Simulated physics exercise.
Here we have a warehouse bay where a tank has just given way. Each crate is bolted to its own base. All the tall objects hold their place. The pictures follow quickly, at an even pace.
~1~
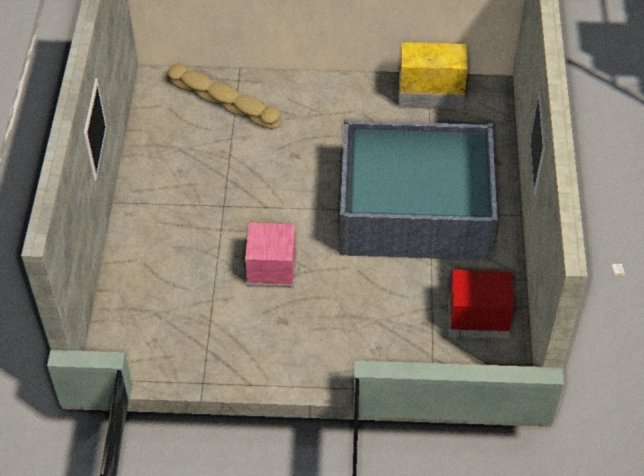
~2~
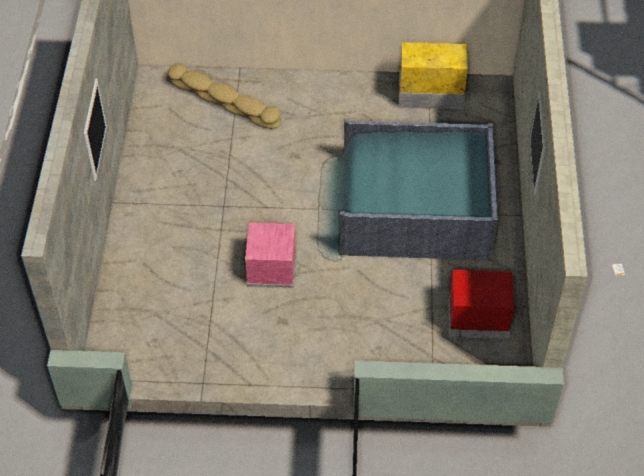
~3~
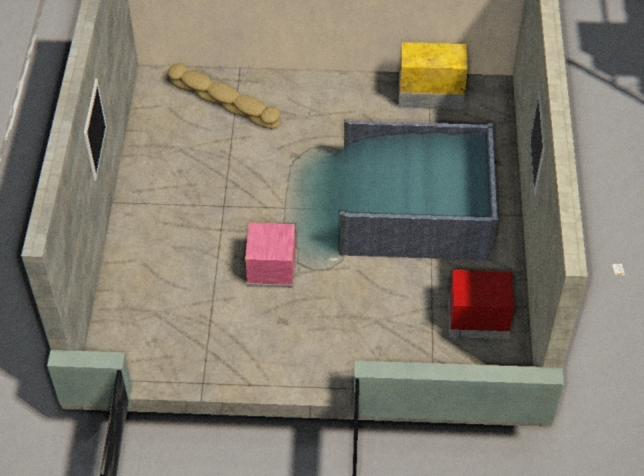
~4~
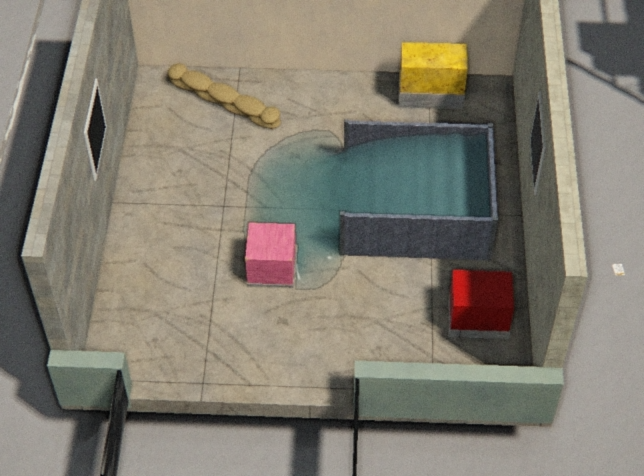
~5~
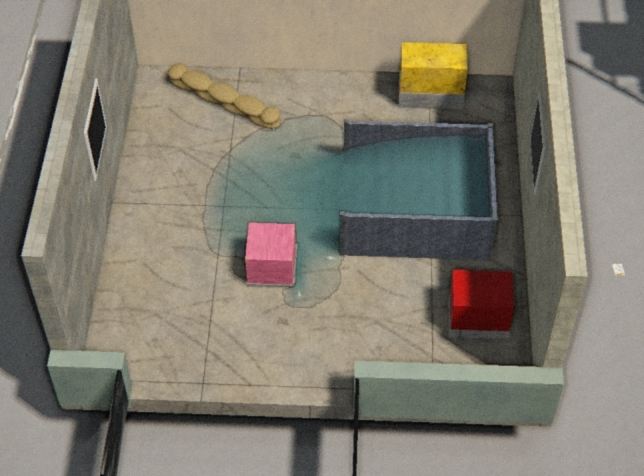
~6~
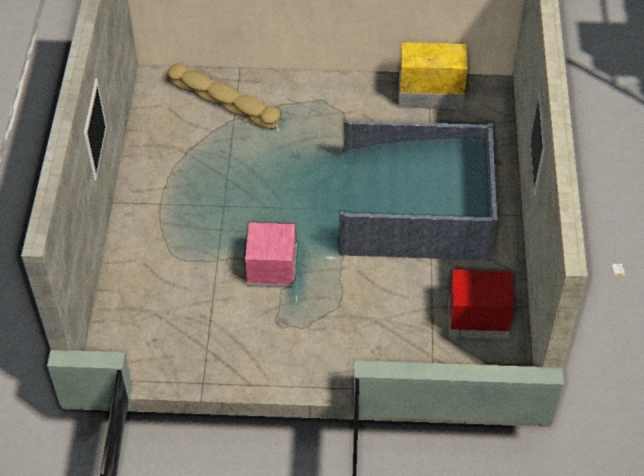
Warehouse bay with a grey tank opening on its left side, water pouring out and spreading across the floor around a pink block.
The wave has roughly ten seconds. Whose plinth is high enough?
One by one: The yellow crate keeps dry; the pink crate is soaked; the red crate keeps dry.
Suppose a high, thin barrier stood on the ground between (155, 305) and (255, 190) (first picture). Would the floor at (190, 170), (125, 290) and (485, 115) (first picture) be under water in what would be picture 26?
As listed: Under water, awash, clear.
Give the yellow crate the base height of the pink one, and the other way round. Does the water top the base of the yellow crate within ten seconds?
Yellow crate gets wet.
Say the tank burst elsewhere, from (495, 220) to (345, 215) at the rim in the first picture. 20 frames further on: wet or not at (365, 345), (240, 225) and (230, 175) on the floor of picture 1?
In turn: Covered, no water, free of water.
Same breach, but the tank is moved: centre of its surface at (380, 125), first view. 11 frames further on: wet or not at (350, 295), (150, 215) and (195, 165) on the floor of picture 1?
In that order: Not flooded, awash, flooded.
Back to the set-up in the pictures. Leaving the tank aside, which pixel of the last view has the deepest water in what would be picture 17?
Near (138, 70).
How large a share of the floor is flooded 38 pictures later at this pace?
Close to 90 %.
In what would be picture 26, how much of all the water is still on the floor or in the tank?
Roughly 96 per cent.
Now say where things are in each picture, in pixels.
The first picture shows the water tank at (418, 173) is whole and still.
In the second picture, water pours out at (346, 196) and has run to (342, 158).
In the third picture, water pours out at (346, 197) and has run to (319, 152).
In the fourth picture, water pours out at (346, 198) and has run to (288, 142).
In the fifth picture, the front is at (209, 227), out from the gap at (346, 198).
In the sixth picture, water pours out at (346, 199) and has run to (165, 215).
A moment on, water covers 45 % of the floor; the yellow crate not reached, the pink crate water round its plinth, the red crate not reached.
Next, water covers 55 % of the floor; the yellow crate not reached, the pink crate water round its plinth, the red crate not reached.
Then, water covers 65 % of the floor; the yellow crate water round its plinth, the pink crate water round its plinth, the red crate water round its plinth.
Later, water covers 90 % of the floor; the yellow crate water round its plinth, the pink crate water round its plinth, the red crate water round its plinth.
In the end, water covers 100 % of the floor; the yellow crate stayed above the water, the pink crate was topped, the red crate stayed above the water.
